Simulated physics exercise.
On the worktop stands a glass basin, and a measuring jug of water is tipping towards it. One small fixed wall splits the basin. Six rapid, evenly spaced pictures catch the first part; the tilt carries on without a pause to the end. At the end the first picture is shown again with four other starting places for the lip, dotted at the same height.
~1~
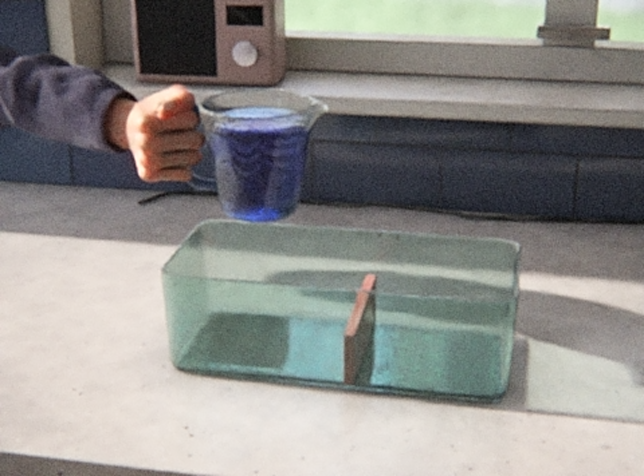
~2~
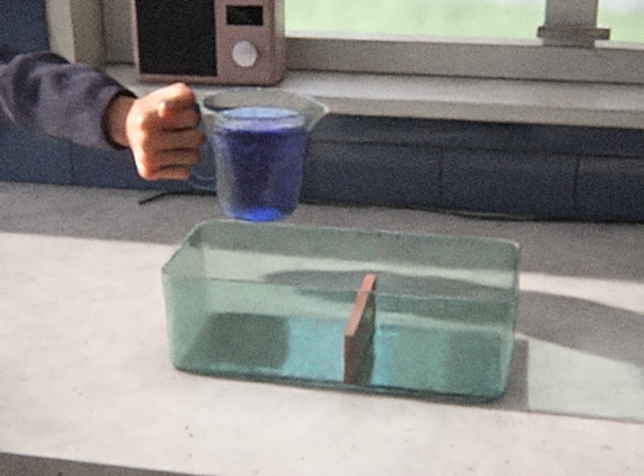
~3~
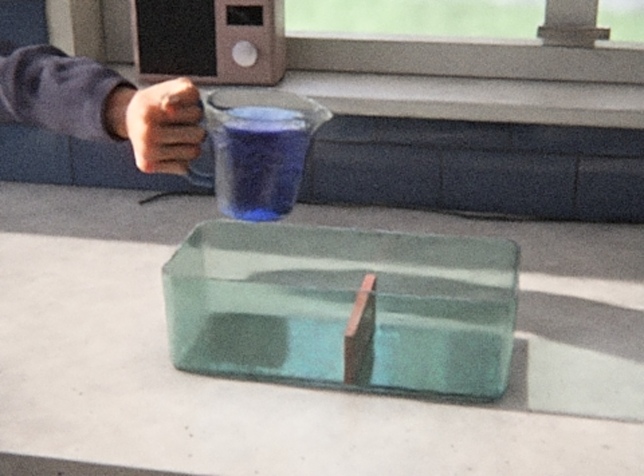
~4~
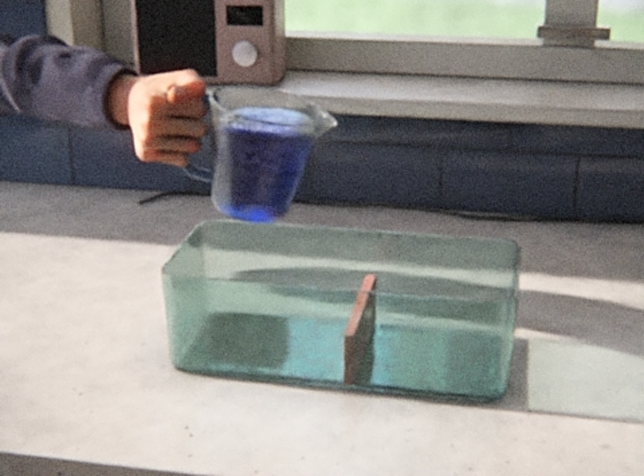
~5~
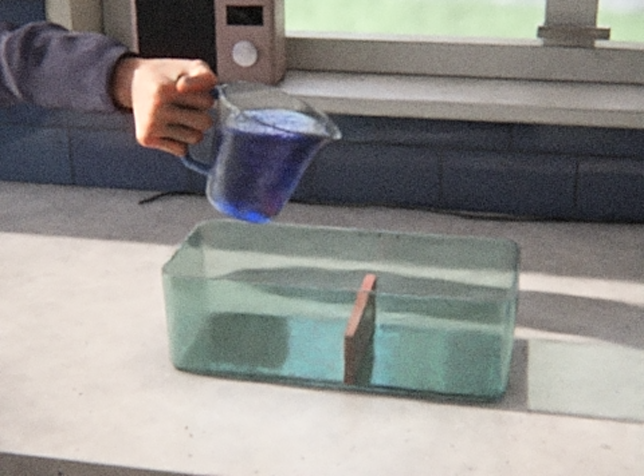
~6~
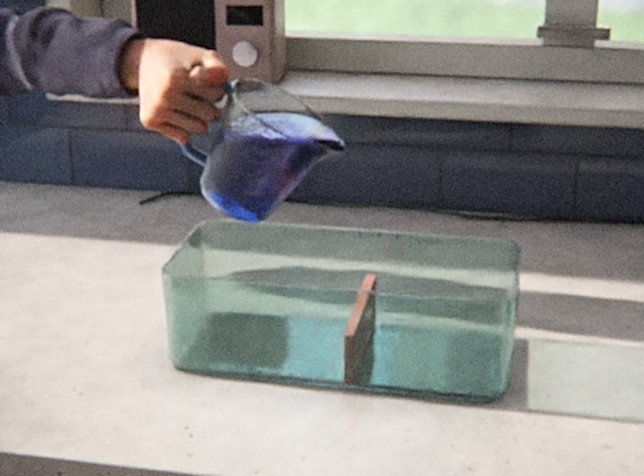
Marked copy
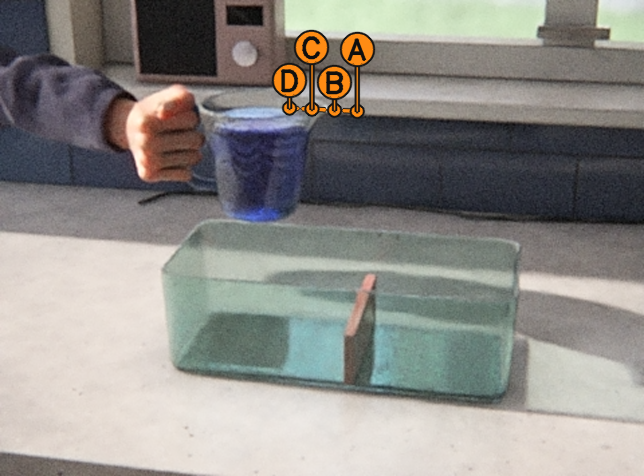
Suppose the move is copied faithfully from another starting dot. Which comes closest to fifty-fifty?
The answer is dot C.
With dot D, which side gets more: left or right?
More ends on the left.
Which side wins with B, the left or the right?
The right side.
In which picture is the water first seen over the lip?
In picture 6.
On the marked copy, A at (357, 111); B at (334, 110); C at (311, 109); D at (289, 108).
If A is chosen, about 2 % ends left of the wall and 97 % right of it.
If B is chosen, about 15 % ends left of the wall and 85 % right of it.
If C is chosen, about 53 % ends left of the wall and 47 % right of it.
If D is chosen, about 84 % ends left of the wall and 15 % right of it.
